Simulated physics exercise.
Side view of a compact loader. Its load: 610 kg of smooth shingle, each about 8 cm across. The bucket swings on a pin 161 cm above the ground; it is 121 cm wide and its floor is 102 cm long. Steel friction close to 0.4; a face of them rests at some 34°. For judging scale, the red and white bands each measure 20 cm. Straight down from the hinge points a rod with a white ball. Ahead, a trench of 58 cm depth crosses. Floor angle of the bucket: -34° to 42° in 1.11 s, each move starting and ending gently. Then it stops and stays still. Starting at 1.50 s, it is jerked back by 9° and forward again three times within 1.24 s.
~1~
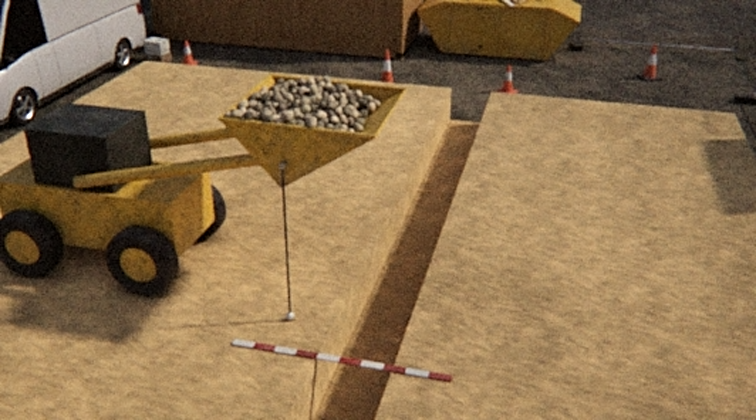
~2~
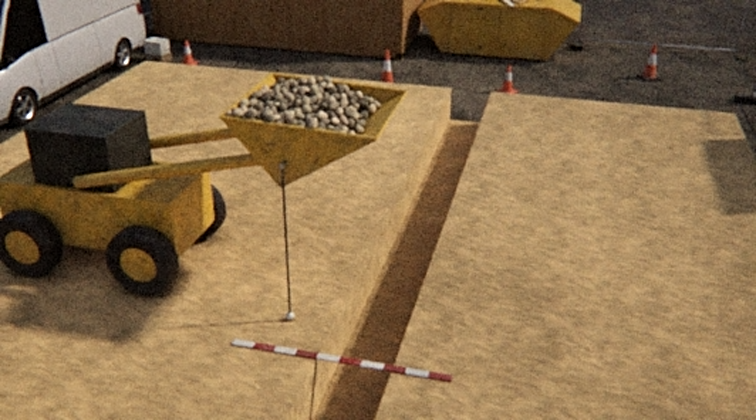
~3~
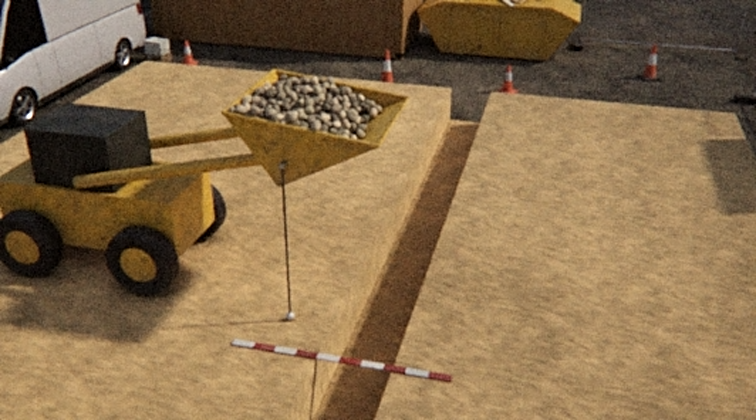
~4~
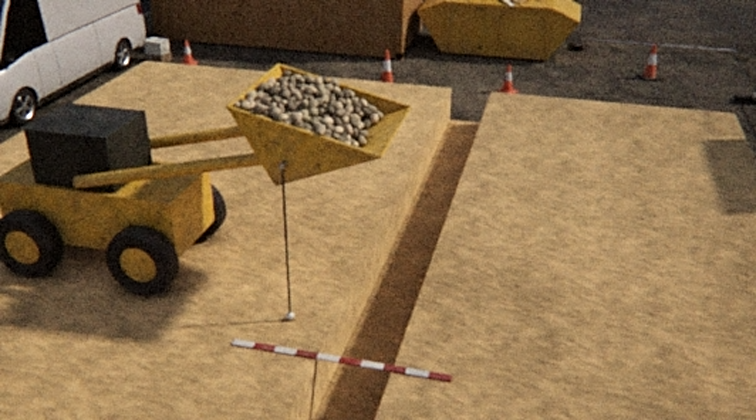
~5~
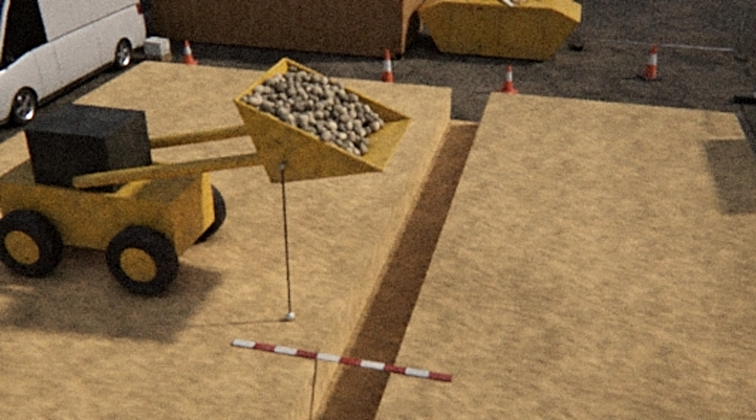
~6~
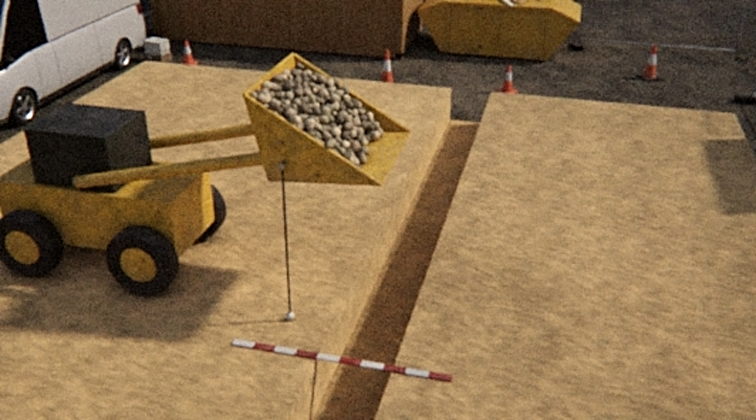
Yellow loader standing beside a narrow trench, its raised bucket of grey stones slowly tilting forward and downward to the right.
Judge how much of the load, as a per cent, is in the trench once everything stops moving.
About 55 percent ends up in the trench.
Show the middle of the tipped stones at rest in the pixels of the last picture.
In the last view, about (412, 329).
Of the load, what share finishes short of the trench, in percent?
Estimated share: Approx. 0 %.
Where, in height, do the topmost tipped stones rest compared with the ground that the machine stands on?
Roughly 16 cm above the ground.
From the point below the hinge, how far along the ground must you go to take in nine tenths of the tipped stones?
Roughly 200 cm out along the ground.
A little later the floor is at 30°; 99 % in the bucket, 1 % in the trench; the foremost stones are at (379, 196).
Then the floor is at 42°; 47 % in the bucket, 52 % in the trench, 1 % past the trench; the foremost stones are at (428, 269).
Later still the floor is at 42°; 0 % in the bucket, 56 % in the trench, 44 % past the trench; the foremost stones are at (675, 356).
In the end the floor is at 42°; 0 % in the bucket, 56 % in the trench, 44 % past the trench; the foremost stones are at (677, 357).
